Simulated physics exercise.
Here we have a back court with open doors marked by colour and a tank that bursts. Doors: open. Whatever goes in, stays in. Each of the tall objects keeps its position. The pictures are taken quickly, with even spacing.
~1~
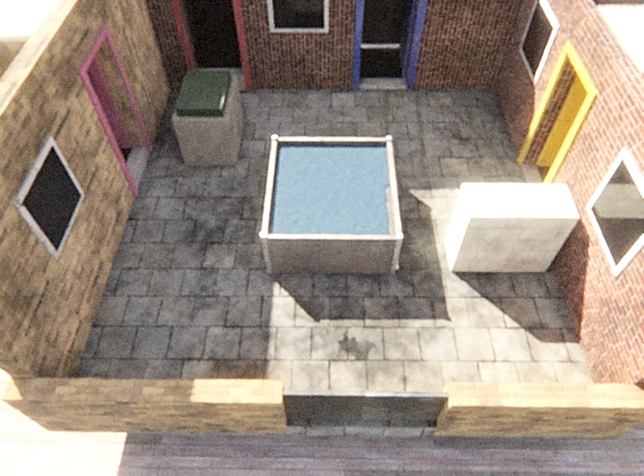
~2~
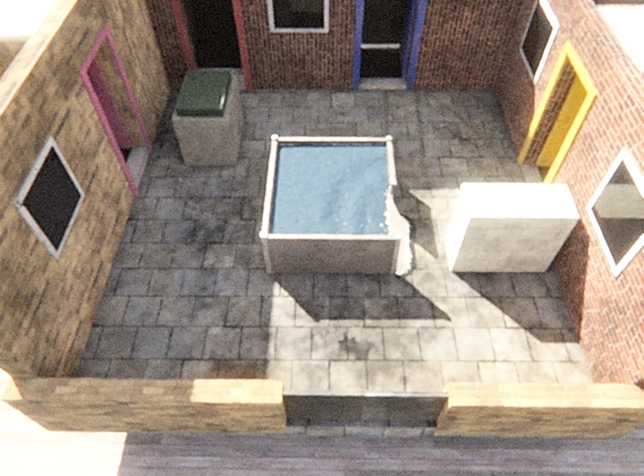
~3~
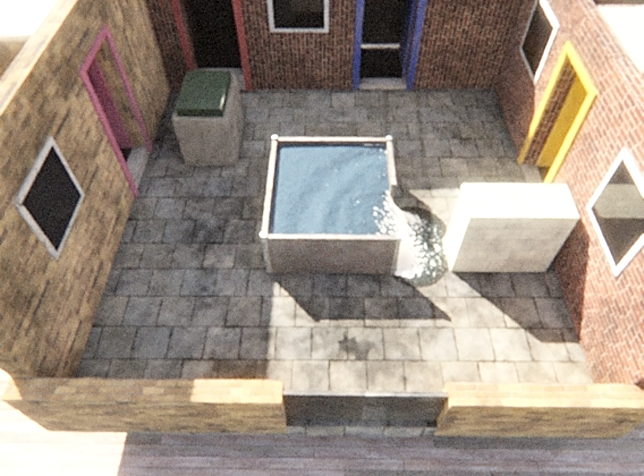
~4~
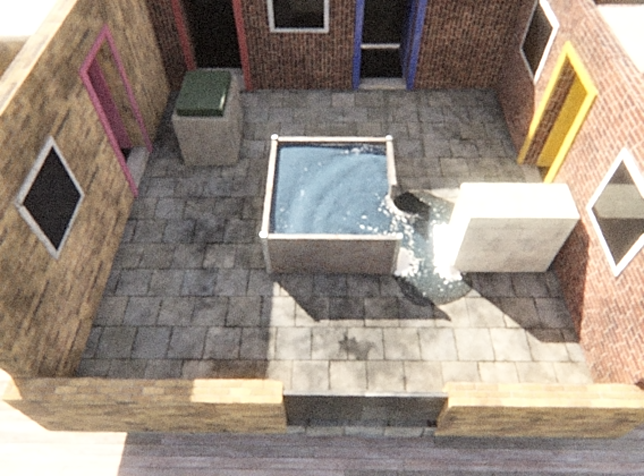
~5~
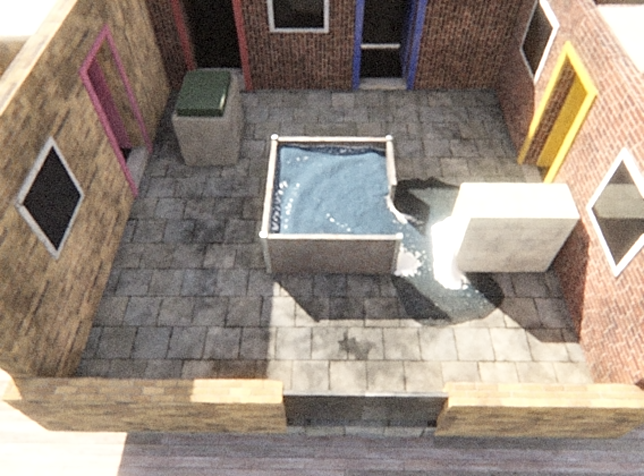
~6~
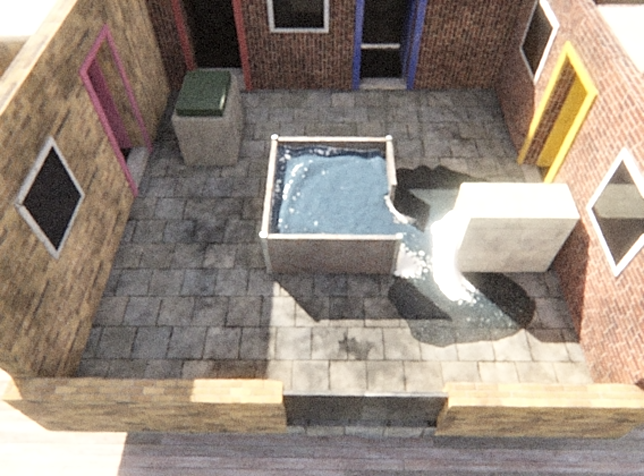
In a paved courtyard, water pours from the tank's right side and spreads around a white block.
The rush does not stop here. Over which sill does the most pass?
The yellow sill.
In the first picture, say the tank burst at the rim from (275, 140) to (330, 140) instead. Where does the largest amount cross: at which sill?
The one in blue, I reckon.
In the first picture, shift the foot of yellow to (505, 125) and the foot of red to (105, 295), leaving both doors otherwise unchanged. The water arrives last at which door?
The pink one.
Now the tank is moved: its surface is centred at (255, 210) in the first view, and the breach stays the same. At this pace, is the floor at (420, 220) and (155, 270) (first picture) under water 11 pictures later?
Soaked, not wet.
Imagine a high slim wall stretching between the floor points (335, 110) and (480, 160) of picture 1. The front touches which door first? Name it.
That would be the yellow door.
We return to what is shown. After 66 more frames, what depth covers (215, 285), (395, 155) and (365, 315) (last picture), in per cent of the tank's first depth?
Approx. values, in order: 8 %, 4 %, 2 %.
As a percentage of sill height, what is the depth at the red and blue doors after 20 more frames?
Approx. 0 % followed by 80 %.
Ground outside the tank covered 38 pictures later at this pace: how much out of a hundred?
Roughly 80 per cent.
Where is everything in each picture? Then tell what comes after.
The water tank at (332, 188) is whole and still, in the first picture.
The front is at (401, 218), out from the gap at (390, 232), in the second picture.
Water pours out at (390, 235) and has run to (439, 224), in the third picture.
Water pours out at (390, 235) and has run to a hidden place, in the fourth picture.
Water pours out at (390, 235) and has run to a hidden place, in the fifth picture.
Water pours out at (390, 235) and has run to a hidden place, in the sixth picture.
A moment on, water covers 25 % of the floor; pink door not reached, blue door not reached, yellow door some in, red door not reached.
Next, water covers 35 % of the floor; pink door not reached, blue door not reached, yellow door a lot in, red door not reached.
Then, water covers 50 % of the floor; pink door not reached, blue door wet at the sill, nothing in, yellow door a lot in, red door not reached.
Later, water covers 80 % of the floor; pink door not reached, blue door wet at the sill, nothing in, yellow door a lot in, red door wet at the sill, nothing in.
In the end, water covers 95 % of the floor; pink door wet at the sill, nothing in, blue door wet at the sill, nothing in, yellow door a lot in, red door wet at the sill, nothing in; the yellow door has let in the most.
